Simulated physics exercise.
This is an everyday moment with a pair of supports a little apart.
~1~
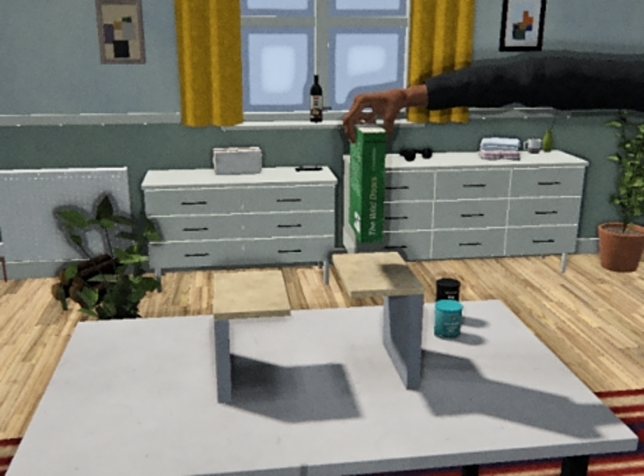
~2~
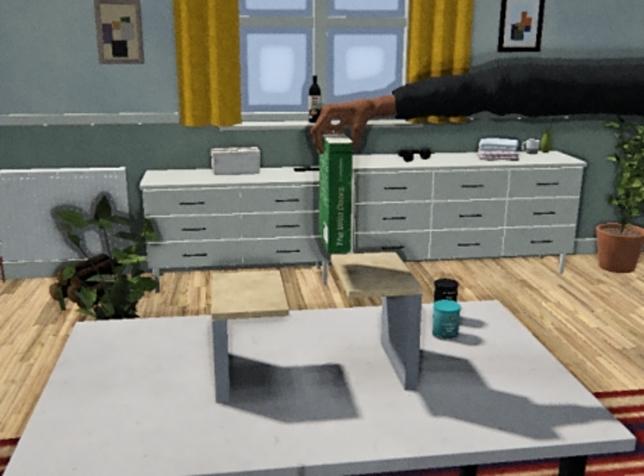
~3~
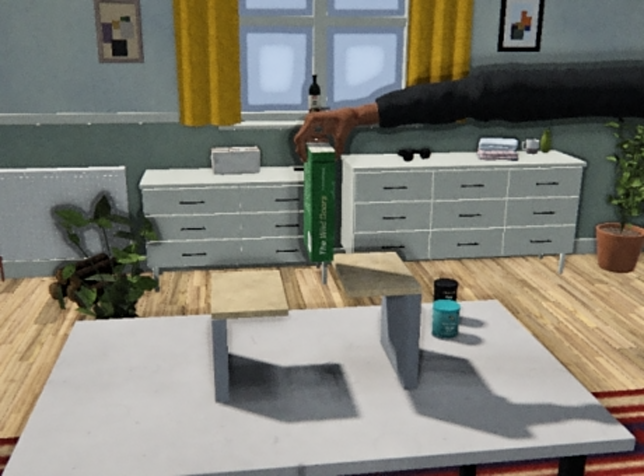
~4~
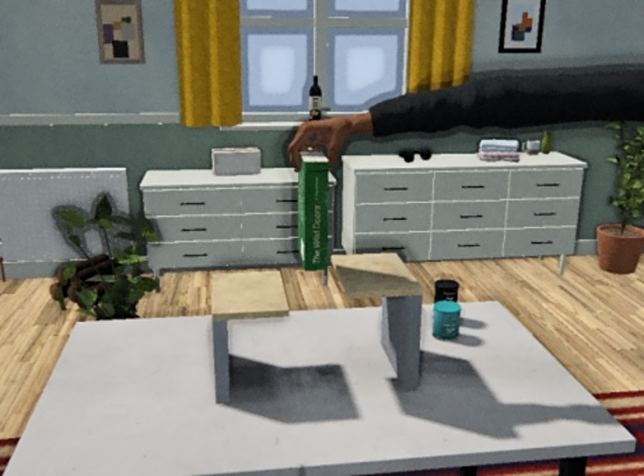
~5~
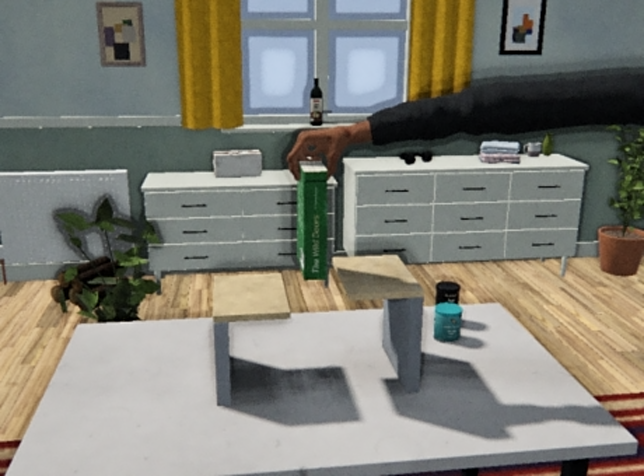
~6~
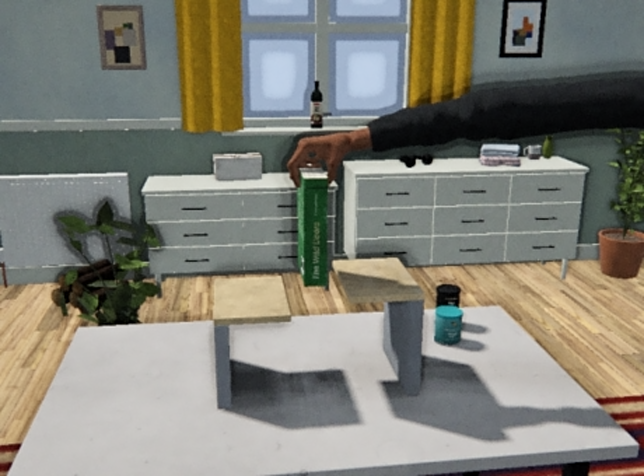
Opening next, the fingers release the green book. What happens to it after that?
It drops to the table.
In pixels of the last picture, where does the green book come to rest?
Around (312, 330).
Then, 0.20 s later than the last frame, green book moved a little near (312, 245).
Then, 0.30 s later than the last frame, green book moved about its own width near (312, 308).
Then, 0.40 s later than the last frame, green book moved about its own width near (312, 322).
When it is over, moved from the start, green book; the other 2 as before. End places, in pixels of the last picture, green book near (312, 331). The book reaches the table.
